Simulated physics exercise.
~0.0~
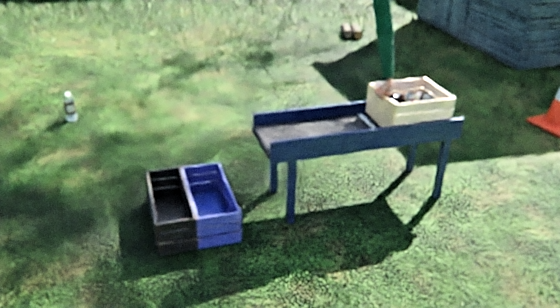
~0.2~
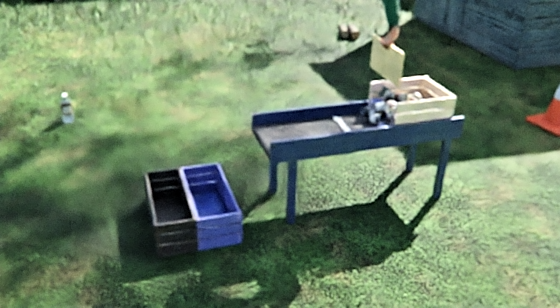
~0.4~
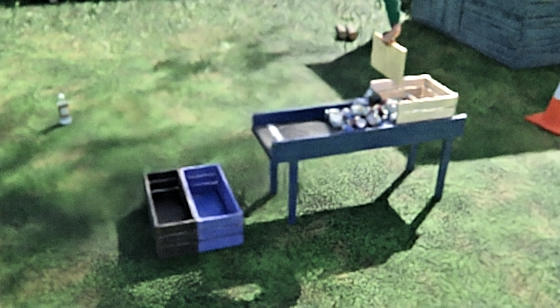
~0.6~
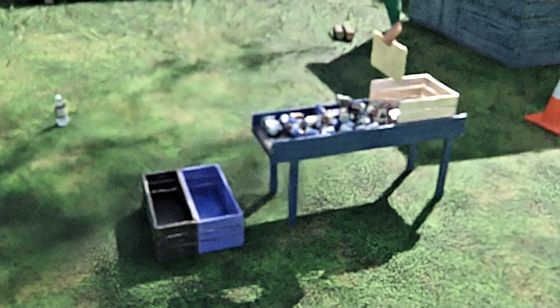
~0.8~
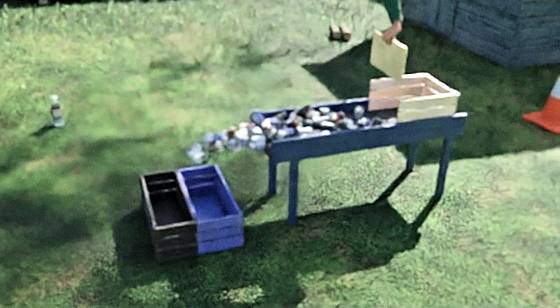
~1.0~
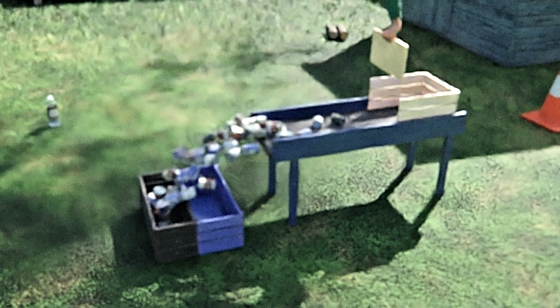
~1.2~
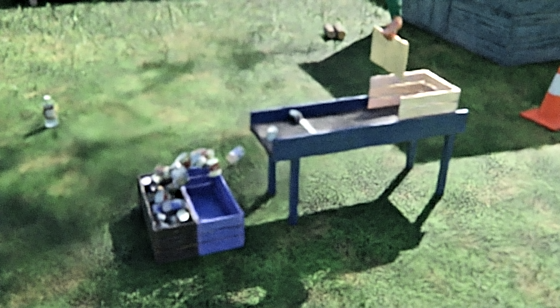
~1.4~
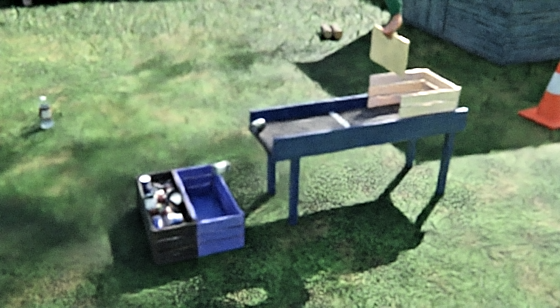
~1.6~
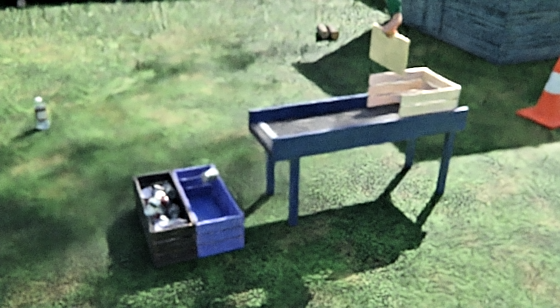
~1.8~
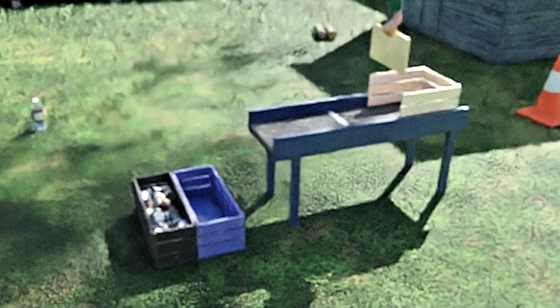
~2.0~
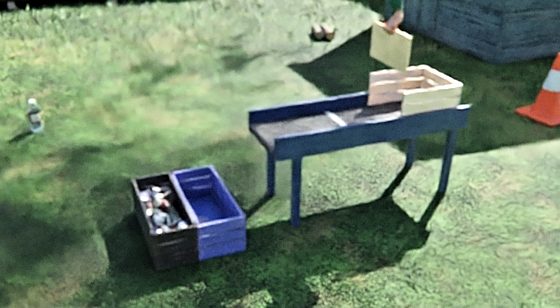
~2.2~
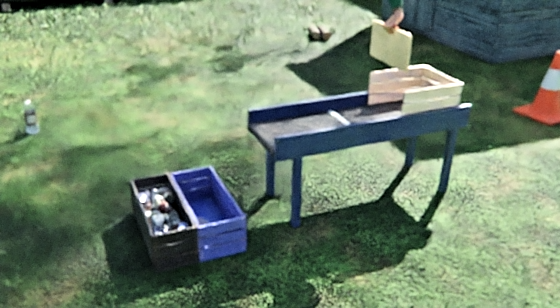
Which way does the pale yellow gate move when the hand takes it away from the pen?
The gate moves up, and the hand then keeps holding it above the pen.
